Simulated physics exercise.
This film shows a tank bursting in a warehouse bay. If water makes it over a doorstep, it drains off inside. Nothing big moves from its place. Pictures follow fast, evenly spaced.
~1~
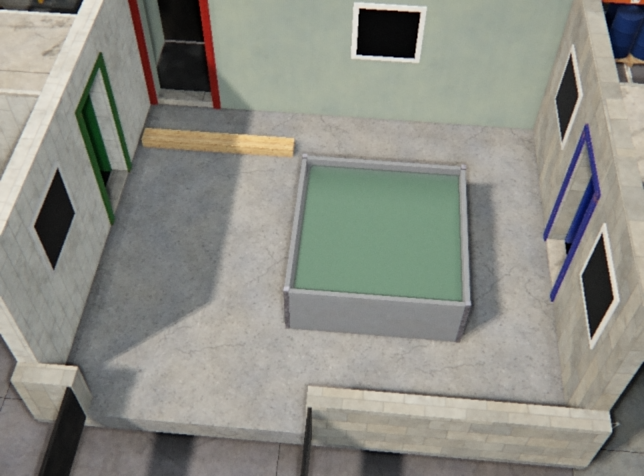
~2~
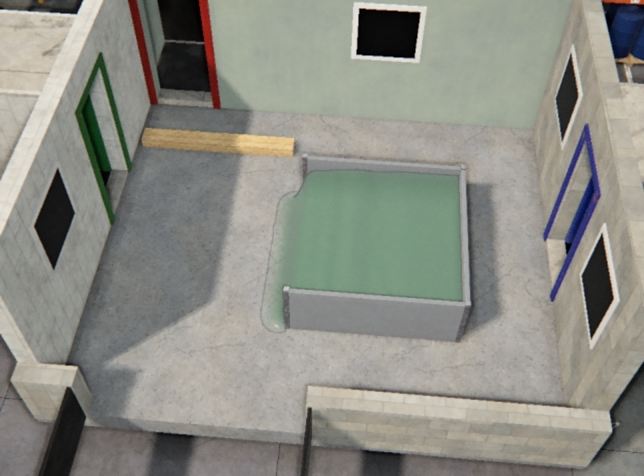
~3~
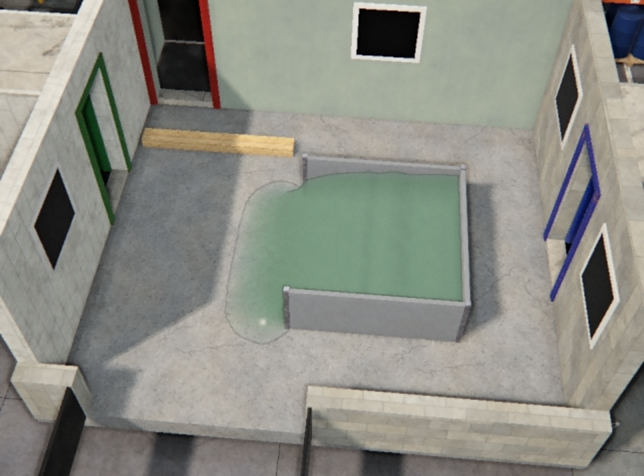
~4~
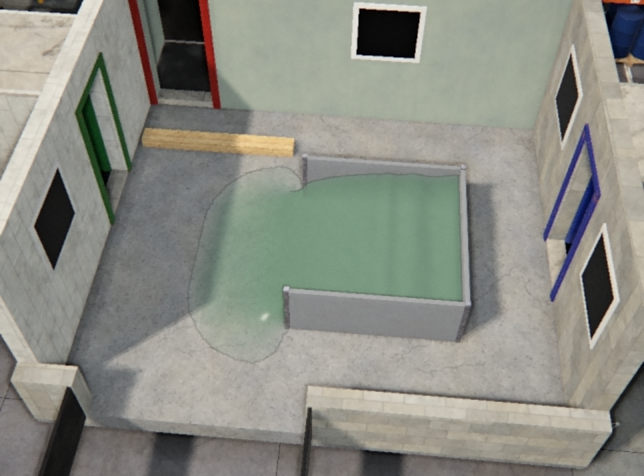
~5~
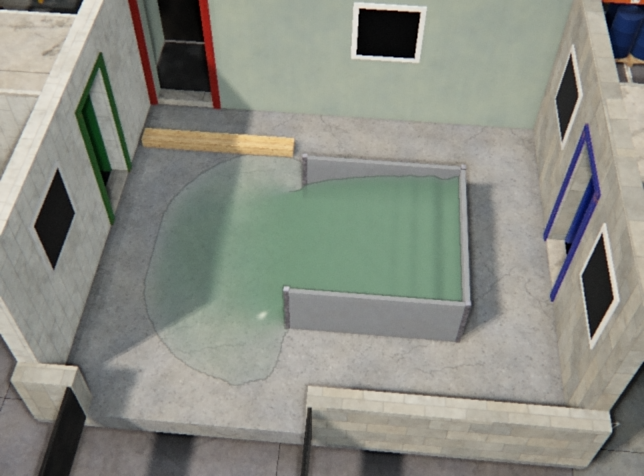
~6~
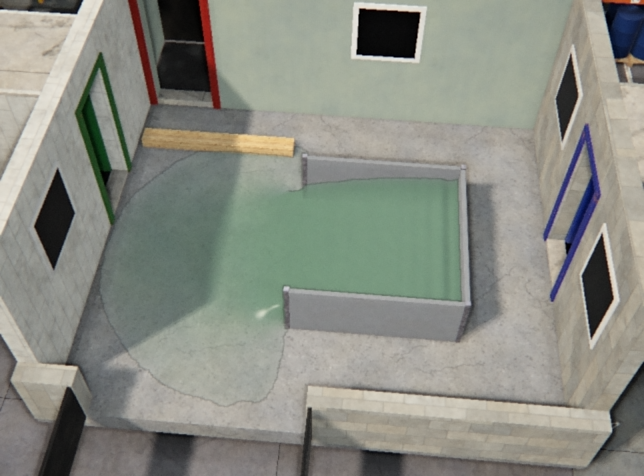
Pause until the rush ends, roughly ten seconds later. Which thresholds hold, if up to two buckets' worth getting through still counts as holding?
The green door does not hold; the red door does not hold; the blue door holds.
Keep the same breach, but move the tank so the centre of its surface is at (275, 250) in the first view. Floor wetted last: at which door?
That would be the blue-painted one, I think.
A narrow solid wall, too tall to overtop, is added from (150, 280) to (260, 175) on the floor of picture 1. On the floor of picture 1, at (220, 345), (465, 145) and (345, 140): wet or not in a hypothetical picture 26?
Listed order: Swamped, swamped, swamped.
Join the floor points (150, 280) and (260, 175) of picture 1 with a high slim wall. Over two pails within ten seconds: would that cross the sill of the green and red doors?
Lab note - green door: Admits more; red door: Admits less.
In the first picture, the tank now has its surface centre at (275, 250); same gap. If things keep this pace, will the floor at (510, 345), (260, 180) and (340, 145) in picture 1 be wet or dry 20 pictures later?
So, in the order given, I'd say unaffected, soaked through, soaked through.
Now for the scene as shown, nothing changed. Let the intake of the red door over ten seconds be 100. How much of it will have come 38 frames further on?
Around 100 percent.
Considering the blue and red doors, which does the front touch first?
Soonest: The red door.
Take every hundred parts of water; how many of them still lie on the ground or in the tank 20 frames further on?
About 74 %.
A moment on, water covers 40 % of the floor; the green door over two buckets in, the red door not reached, the blue door not reached.
Next, water covers 45 % of the floor; the green door far over two buckets in, the red door under two buckets in, the blue door not reached.
Then, water covers 55 % of the floor; the green door far over two buckets in, the red door over two buckets in, the blue door not reached.
Later, water covers 85 % of the floor; the green door far over two buckets in, the red door over two buckets in, the blue door not reached.
In the end, water covers 95 % of the floor; the green door far over two buckets in, the red door over two buckets in, the blue door wet at the sill, nothing in.
